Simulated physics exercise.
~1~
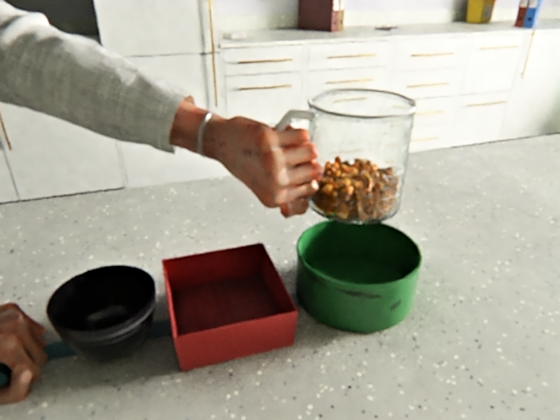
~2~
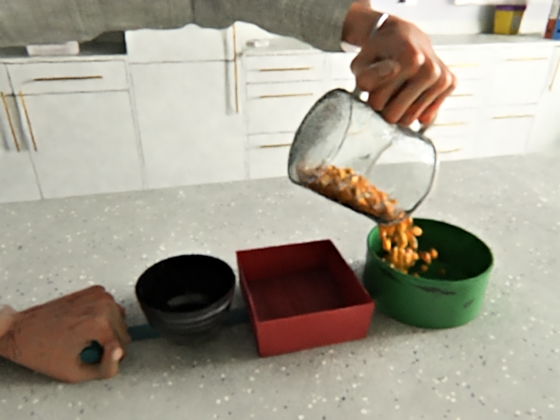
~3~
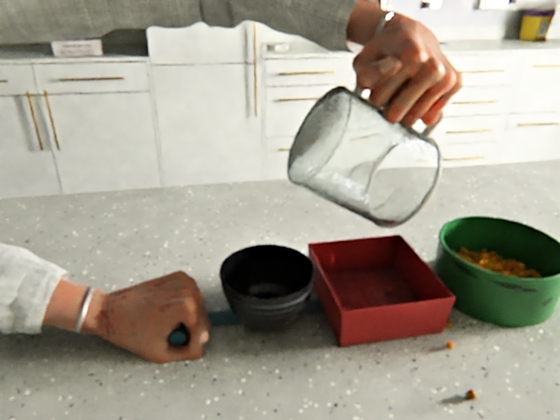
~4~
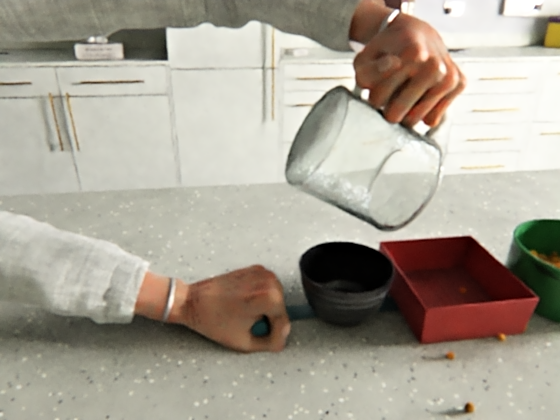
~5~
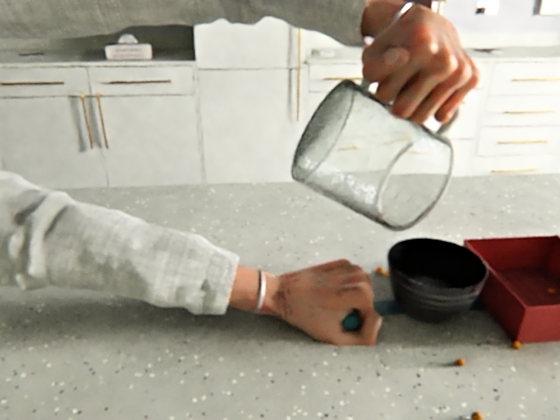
Hand tipping corn kernels from a clear jug into a green pot, spilling a few, while another hand slides joined containers right.
